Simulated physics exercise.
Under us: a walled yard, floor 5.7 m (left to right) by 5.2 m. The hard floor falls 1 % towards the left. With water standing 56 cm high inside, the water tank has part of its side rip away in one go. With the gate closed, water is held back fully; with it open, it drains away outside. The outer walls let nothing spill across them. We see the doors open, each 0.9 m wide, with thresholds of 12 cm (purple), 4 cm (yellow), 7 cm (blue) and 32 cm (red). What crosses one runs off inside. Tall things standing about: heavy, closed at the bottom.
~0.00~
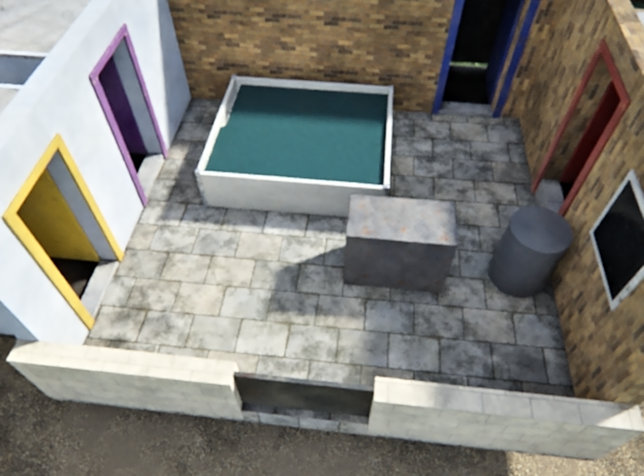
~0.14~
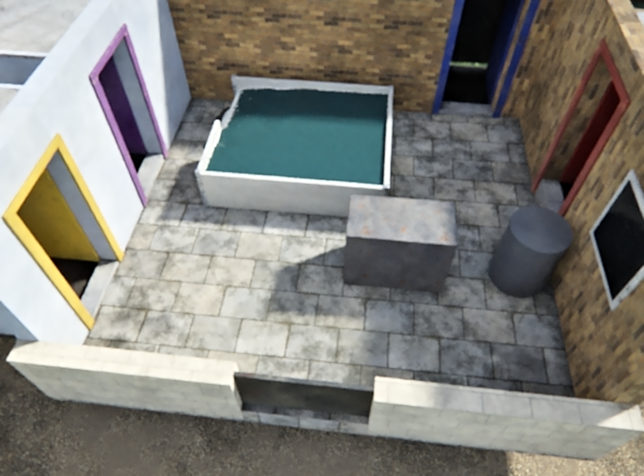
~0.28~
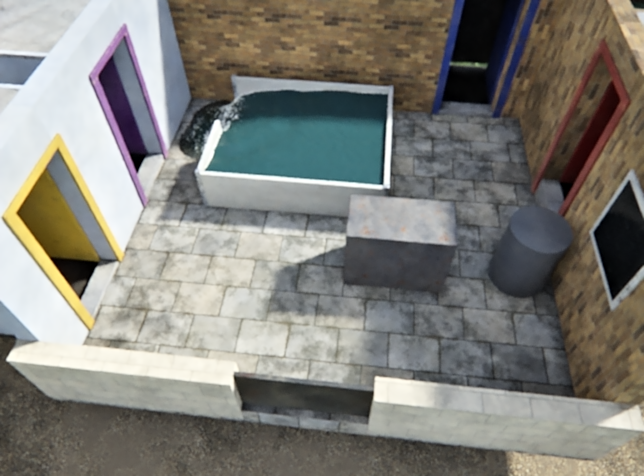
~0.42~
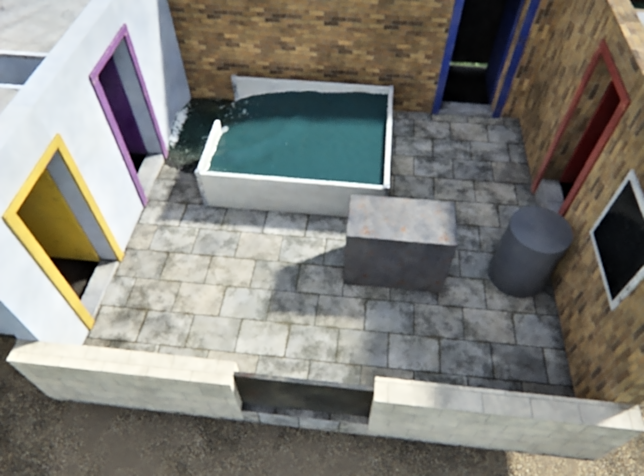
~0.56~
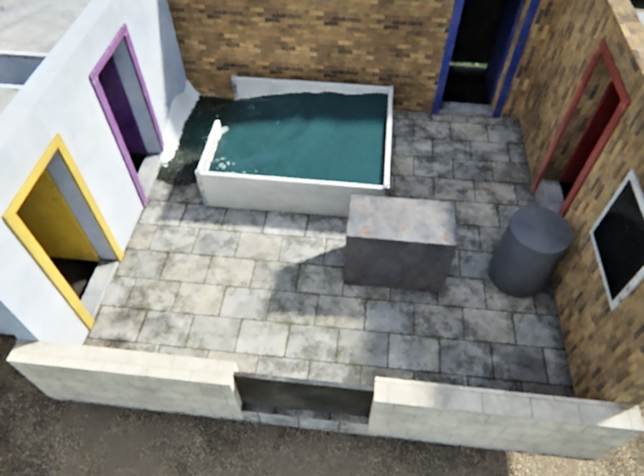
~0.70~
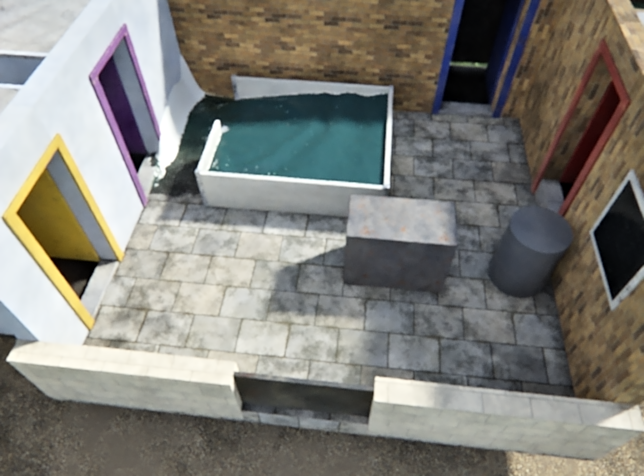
White-walled tank of dark green water breaking open at its left side, water pouring onto the paving and reaching the purple-framed doorway.
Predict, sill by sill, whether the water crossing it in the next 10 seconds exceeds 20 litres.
One by one: At the purple door the limit will be outstripped. At the yellow door the limit will be outstripped. At the blue door the limit will not be outstripped. At the red door the limit will not be outstripped.
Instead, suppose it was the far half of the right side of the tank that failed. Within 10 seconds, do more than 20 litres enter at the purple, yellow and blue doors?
Compared with the limit, purple is lower, yellow is higher and blue is higher.
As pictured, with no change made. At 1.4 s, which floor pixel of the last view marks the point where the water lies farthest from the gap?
Location: Approx. (117, 268) in the last view.
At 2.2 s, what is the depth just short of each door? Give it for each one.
Purple 18 cm, yellow 5 cm, blue 1 cm, red 0 cm.
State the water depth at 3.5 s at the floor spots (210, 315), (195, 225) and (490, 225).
Roughly 3, 5, 0 cm.
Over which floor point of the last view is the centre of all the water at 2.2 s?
I'd put it close to (269, 156).
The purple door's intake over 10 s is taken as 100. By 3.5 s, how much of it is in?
Share: ~ 50 %.
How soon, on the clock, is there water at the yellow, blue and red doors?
The yellow door is reached at 1.6 s, blue at 2.2 s, red at 3.4 s.
After 1.4 s water covers 15 % of the floor and is deepest (57 cm) near (191, 101); purple door 14 cm at the sill, 1 L in, yellow door not reached, blue door not reached, red door not reached.
After 2.2 s water covers 30 % of the floor and is deepest (50 cm) near (211, 103); purple door 18 cm at the sill, 7 L in, yellow door 5 cm at the sill, 0 L in, blue door not reached, red door not reached.
After 3.5 s water covers 50 % of the floor and is deepest (32 cm) near (192, 122); purple door 18 cm at the sill, 30 L in, yellow door 6 cm at the sill, 1 L in, blue door 5 cm at the sill, 0 L in, red door 2 cm at the sill, 0 L in.
After 6.0 s water covers 90 % of the floor and is deepest (26 cm) near (191, 101); purple door 14 cm at the sill, 52 L in, yellow door 11 cm at the sill, 37 L in, blue door 3 cm at the sill, 0 L in, red door 4 cm at the sill, 0 L in.
After 10.0 s water covers 100 % of the floor and is deepest (18 cm) near (72, 371); purple door 10 cm at the sill, 57 L in, yellow door 10 cm at the sill, 108 L in, blue door 4 cm at the sill, 1 L in, red door 7 cm at the sill, 0 L in.
